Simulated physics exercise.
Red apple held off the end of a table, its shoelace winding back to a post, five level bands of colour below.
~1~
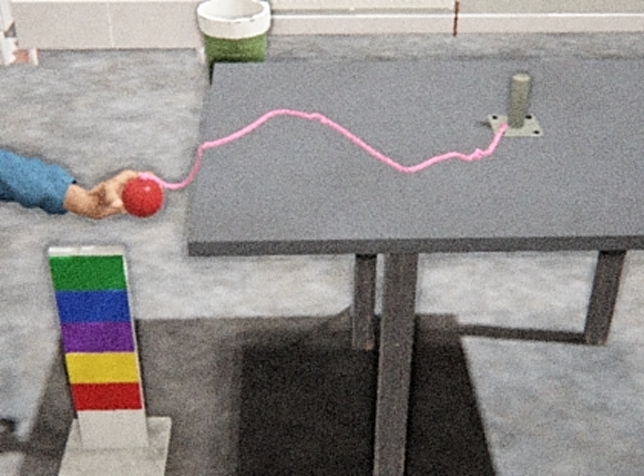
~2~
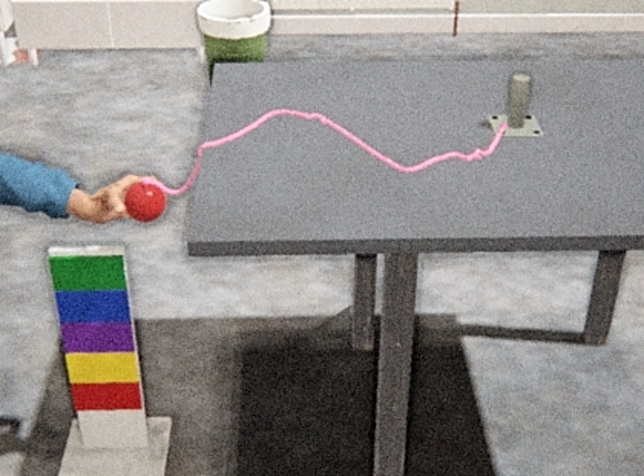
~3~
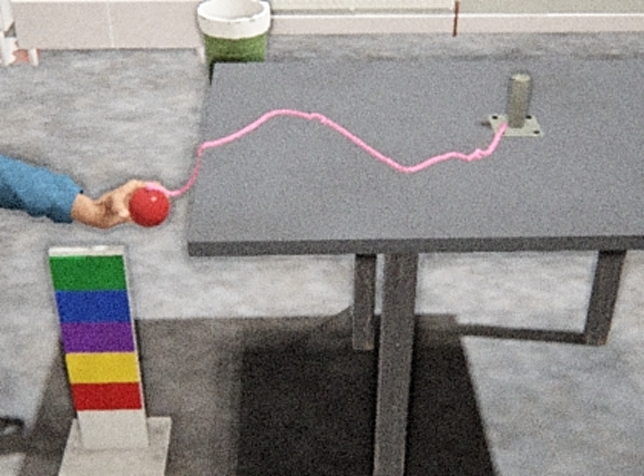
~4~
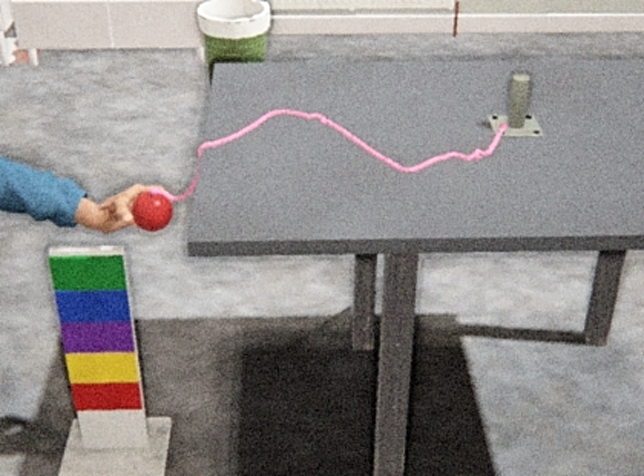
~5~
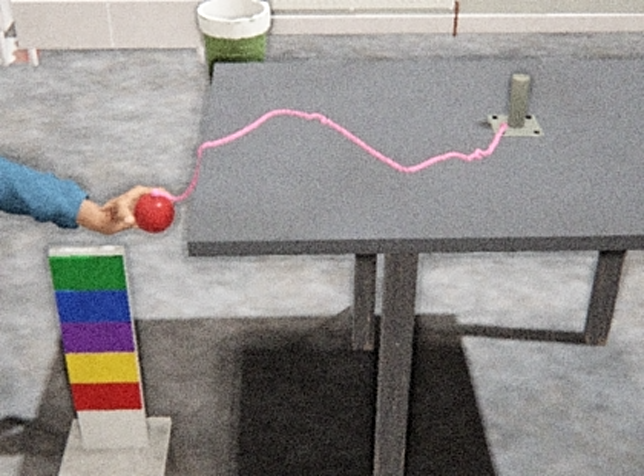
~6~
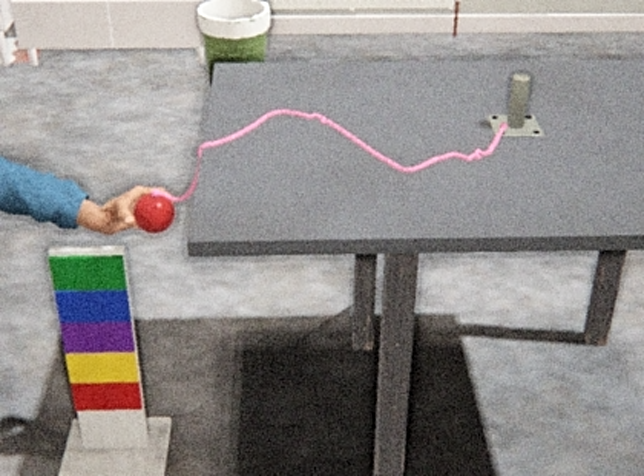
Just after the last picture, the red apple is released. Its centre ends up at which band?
At the red one.
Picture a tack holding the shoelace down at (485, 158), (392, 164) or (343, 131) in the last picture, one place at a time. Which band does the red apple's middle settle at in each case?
In order: Yellow; purple; blue.
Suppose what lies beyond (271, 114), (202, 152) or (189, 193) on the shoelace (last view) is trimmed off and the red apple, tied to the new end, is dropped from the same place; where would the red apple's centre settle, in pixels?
Try 1: (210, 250); try 2: (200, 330); try 3: (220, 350).
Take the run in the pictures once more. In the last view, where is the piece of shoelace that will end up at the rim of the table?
The one at (332, 124).
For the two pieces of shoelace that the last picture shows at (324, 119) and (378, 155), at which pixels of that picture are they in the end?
The first at (201, 176), the second at (283, 146).
A little later, apple near (218, 359); level with yellow.
Next, apple near (199, 394); level with red.
When it is over, apple near (227, 392); level with red. The red one.
